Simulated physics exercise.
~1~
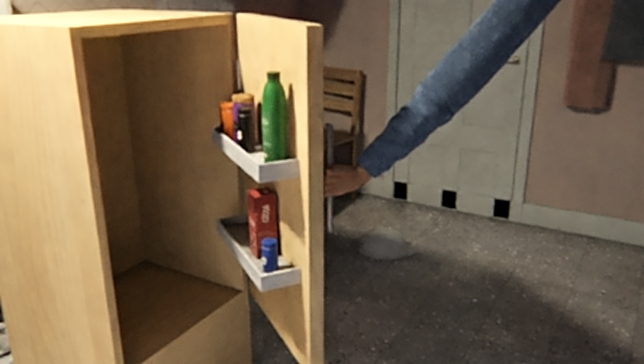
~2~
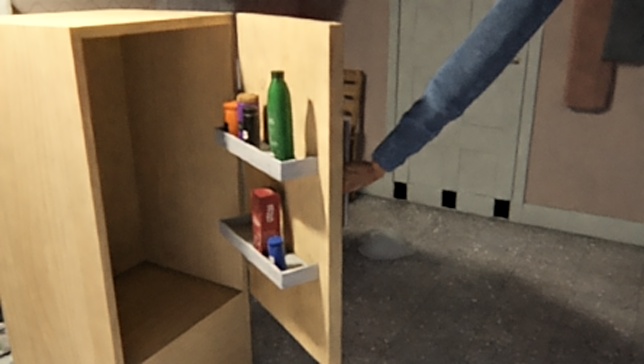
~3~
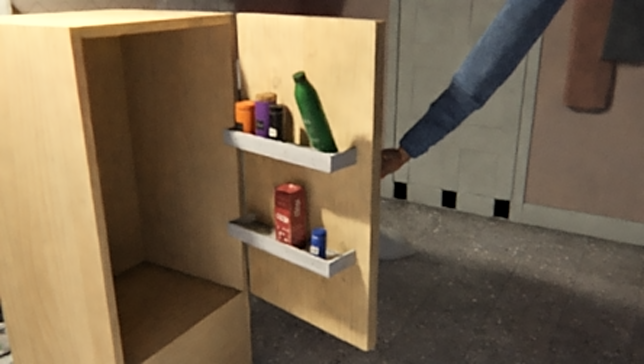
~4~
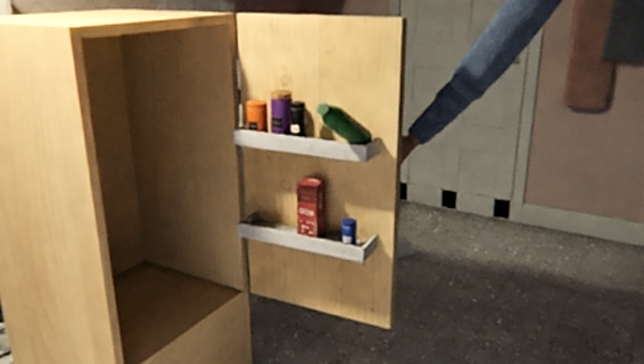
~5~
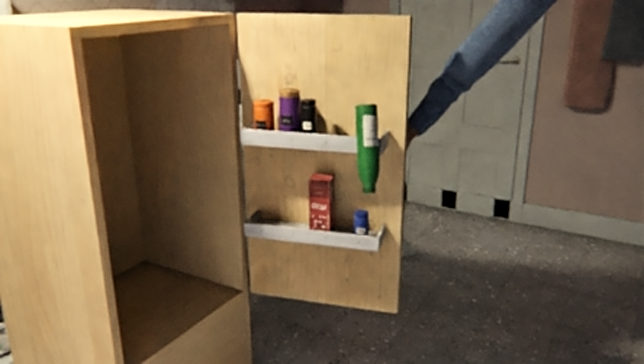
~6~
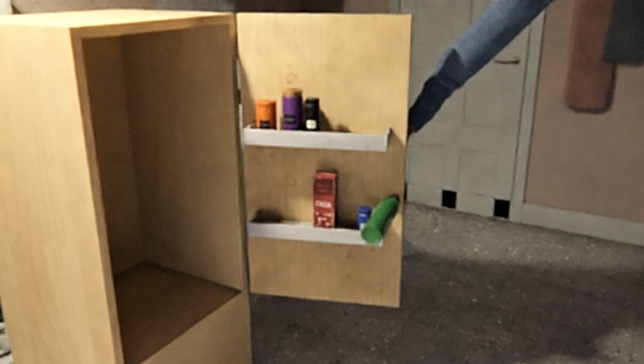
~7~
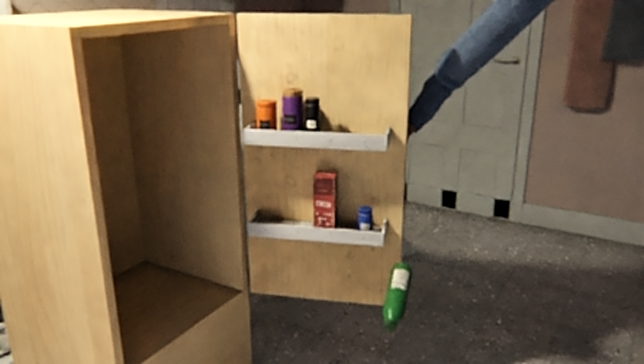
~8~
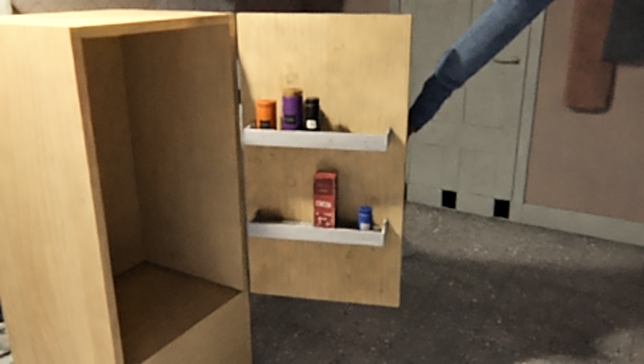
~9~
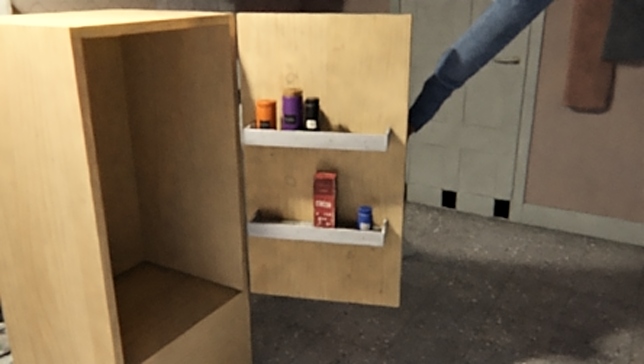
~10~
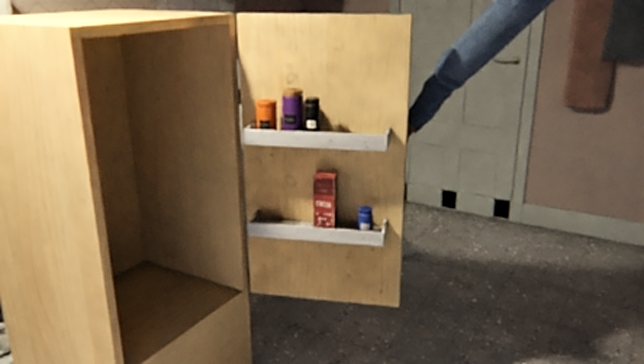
A pale wooden cupboard stands open at the left of a dim room with a dark floor, seen from a fixed spot in front of it. Its door carries two white racks, the upper holding an orange jar, a purple jar, a black shaker and a green bottle, the lower a red carton and a blue shaker. A blue-sleeved arm swings the door wider to the right. The green bottle tips over, tumbles off the rack's outer end and drops past the lower rack out of sight. The door comes to rest, the other items still upright.
